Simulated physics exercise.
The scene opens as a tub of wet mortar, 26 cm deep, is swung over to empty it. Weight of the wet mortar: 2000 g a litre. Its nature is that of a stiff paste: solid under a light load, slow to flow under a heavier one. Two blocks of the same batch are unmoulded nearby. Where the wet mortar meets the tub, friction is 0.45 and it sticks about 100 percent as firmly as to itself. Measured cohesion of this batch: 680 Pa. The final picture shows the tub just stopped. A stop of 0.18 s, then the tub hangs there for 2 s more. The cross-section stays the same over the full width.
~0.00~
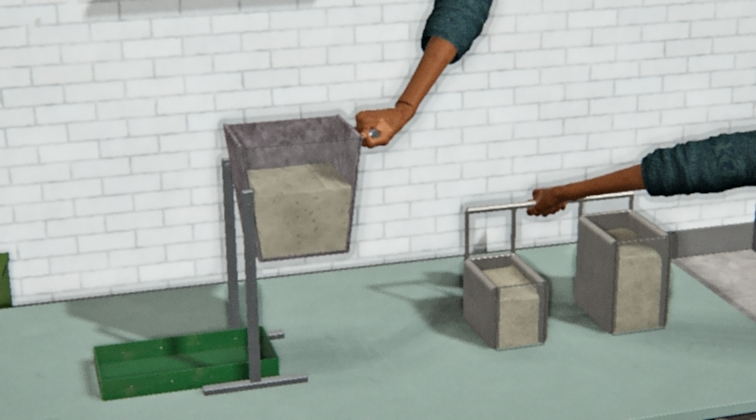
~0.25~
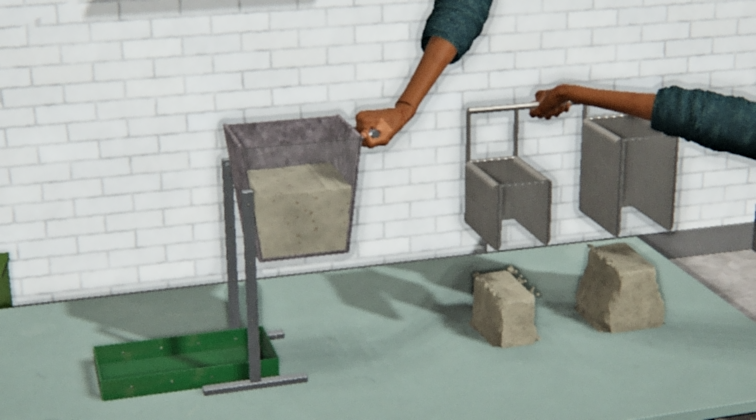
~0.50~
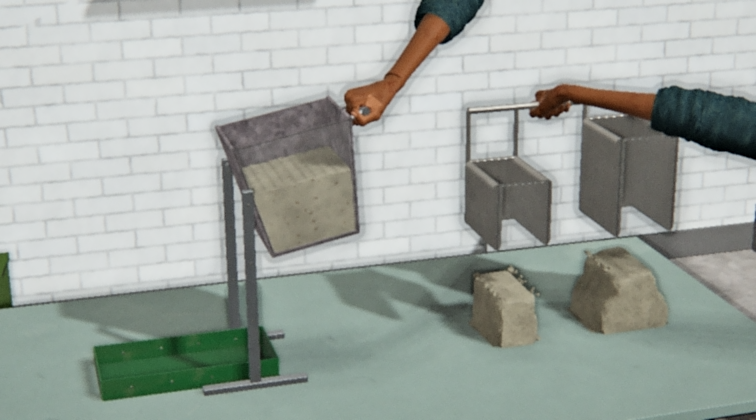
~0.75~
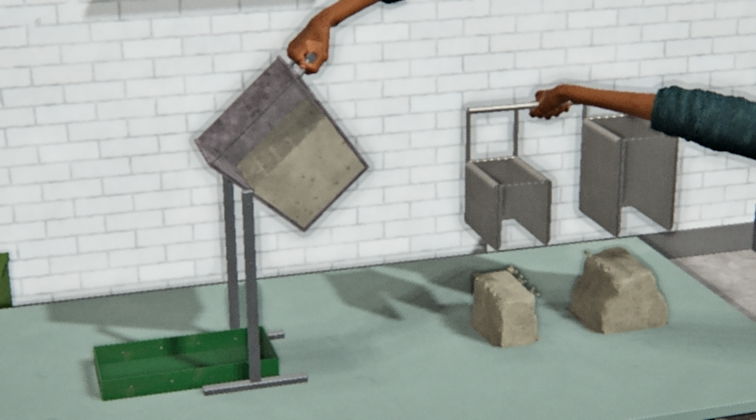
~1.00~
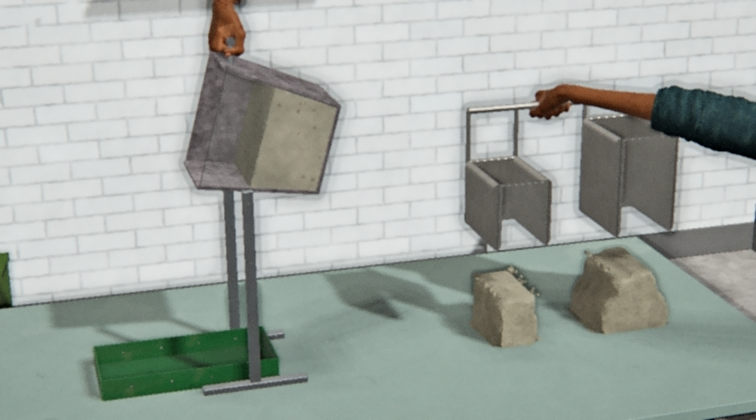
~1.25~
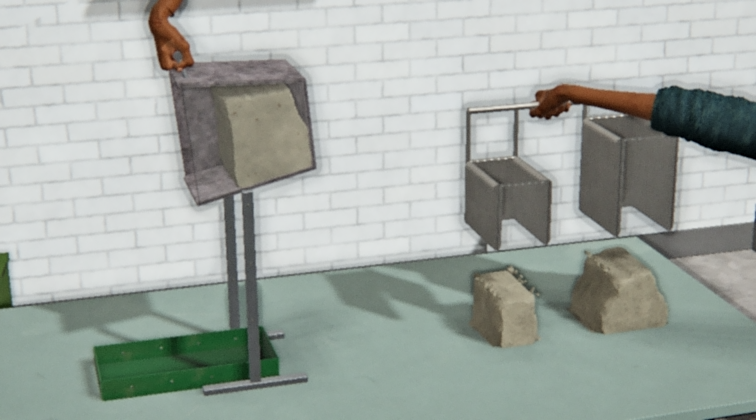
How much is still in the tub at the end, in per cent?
Around 69 percent.
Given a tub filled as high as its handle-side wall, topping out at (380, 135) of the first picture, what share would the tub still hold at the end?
I'd put it at close to 50 per cent.
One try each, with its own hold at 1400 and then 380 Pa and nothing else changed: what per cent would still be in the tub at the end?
First try roughly 100 per cent, second try roughly 50 per cent.
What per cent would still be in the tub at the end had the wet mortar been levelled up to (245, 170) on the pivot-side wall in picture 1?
I'd put it close to 55 in a hundred.
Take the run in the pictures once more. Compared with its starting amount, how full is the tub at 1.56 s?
Near 90 %.
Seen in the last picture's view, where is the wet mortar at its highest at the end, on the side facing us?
Roughly at pixel (285, 135).
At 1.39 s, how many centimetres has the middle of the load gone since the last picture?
Roughly 5 centimetres.
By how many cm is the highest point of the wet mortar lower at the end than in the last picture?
Roughly 10 cm.
After 1.39 s, the tub is at 95 degrees and holds 100 %.
After 1.56 s, the tub is at 95 degrees and holds 89 %.
After 1.73 s, the tub is at 95 degrees and holds 74 %.
After 1.90 s, the tub is at 95 degrees and holds 69 %.
After 3.25 s, the tub is at 95 degrees and holds 69 %.
